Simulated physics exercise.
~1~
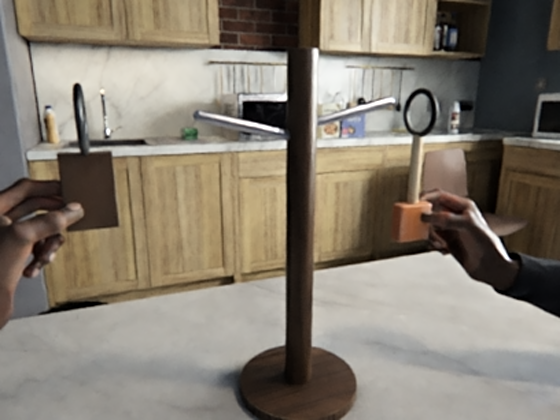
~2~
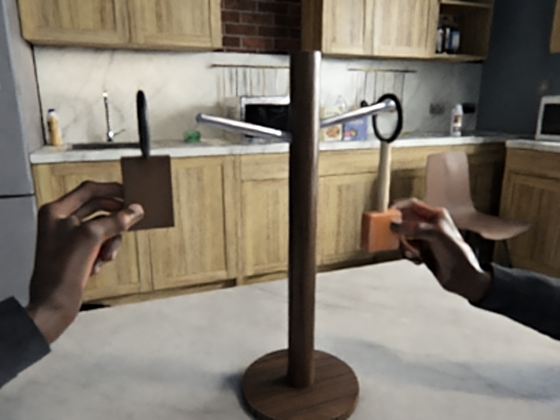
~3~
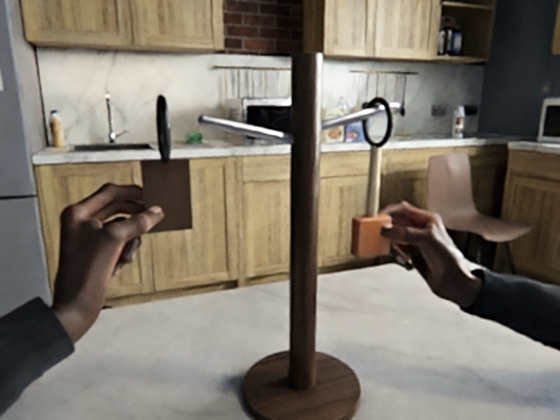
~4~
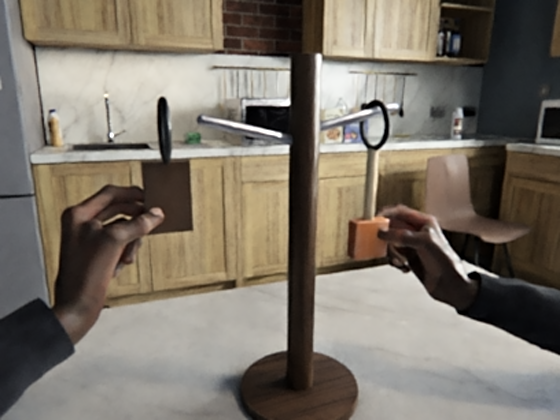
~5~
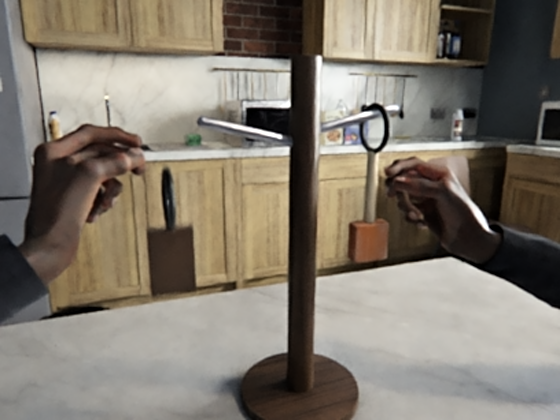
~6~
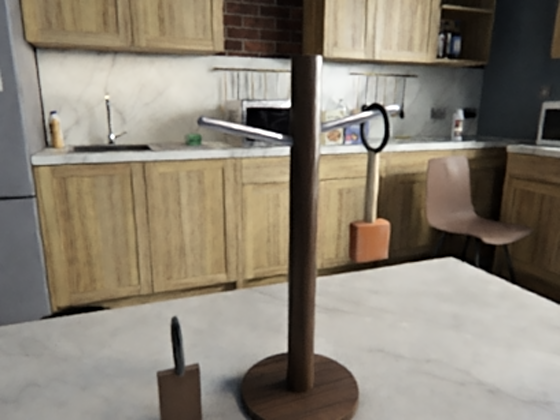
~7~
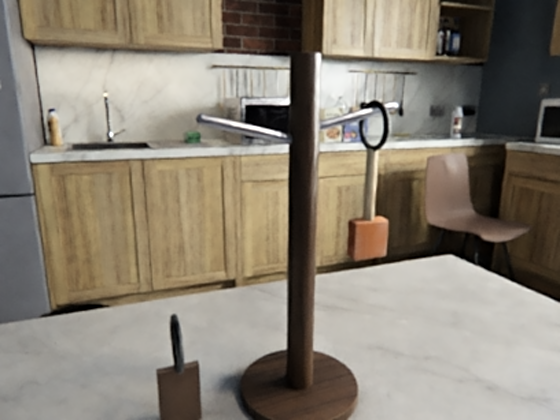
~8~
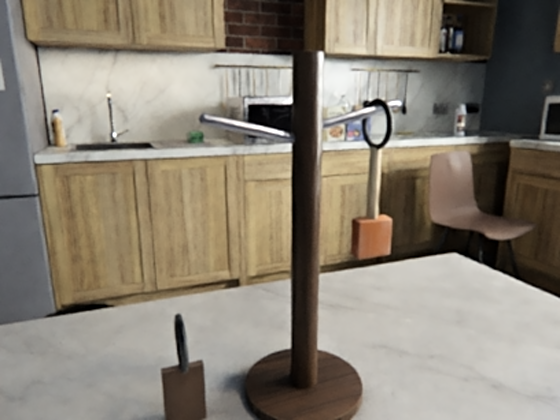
Two hands held a brown tag and an orange brush up to the pegs on either side of a wooden stand, then both let go. The brush stayed hanging on the right, while the tag dropped to the table on the left.
